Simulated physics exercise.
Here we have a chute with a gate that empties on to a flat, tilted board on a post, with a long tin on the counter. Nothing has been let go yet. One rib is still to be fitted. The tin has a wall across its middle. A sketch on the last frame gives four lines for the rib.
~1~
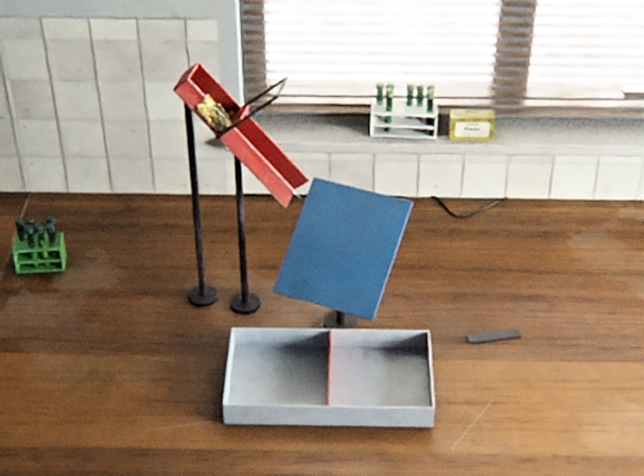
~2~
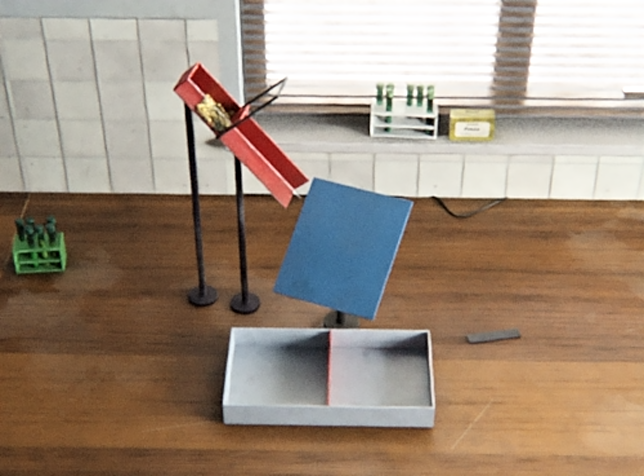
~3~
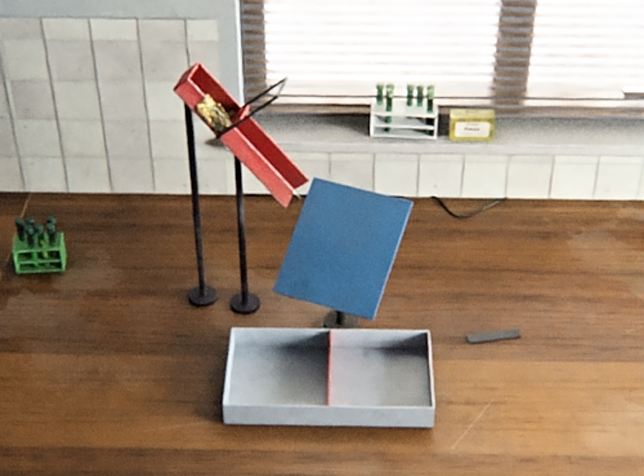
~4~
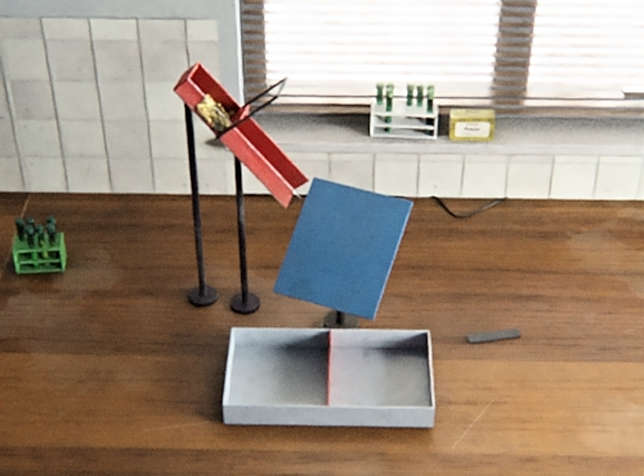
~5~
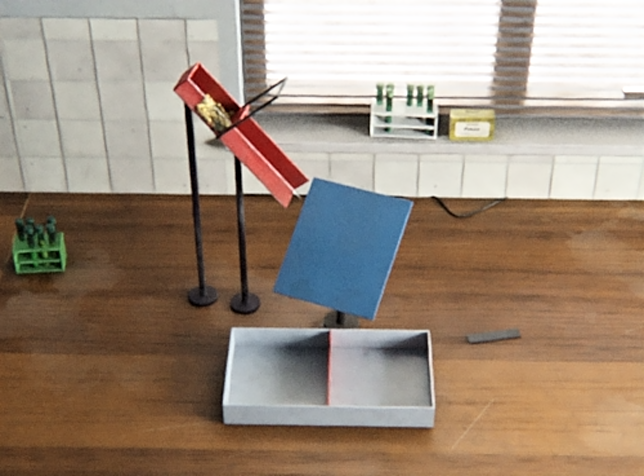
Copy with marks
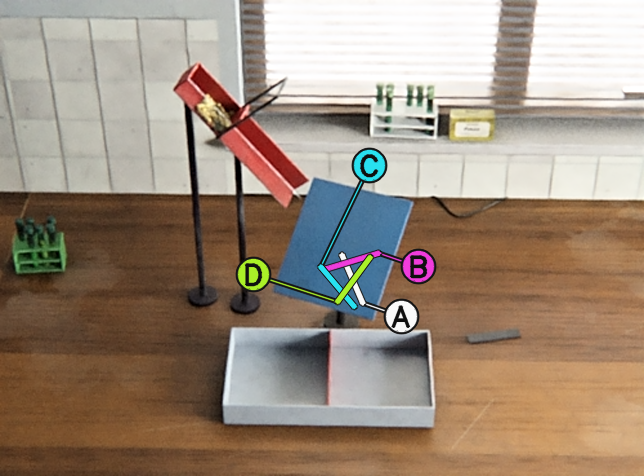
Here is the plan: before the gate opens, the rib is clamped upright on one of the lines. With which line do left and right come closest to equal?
Use line A.
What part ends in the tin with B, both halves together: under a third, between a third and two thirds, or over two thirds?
Line B gives over two thirds.
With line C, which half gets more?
Right.
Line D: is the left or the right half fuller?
The left half.
On the marked copy, line A from (342, 255) to (362, 303); line B from (378, 253) to (326, 269); line C from (320, 266) to (354, 306); line D from (370, 257) to (337, 301).
For line A, of what is caught, close to half in the left half, close to half in the right.
For line B, of what is caught, all but a few in the left half, a small share in the right.
For line C, of what is caught, close to a quarter in the left half, the bulk in the right.
For line D, of what is caught, all but a few in the left half, a small share in the right.
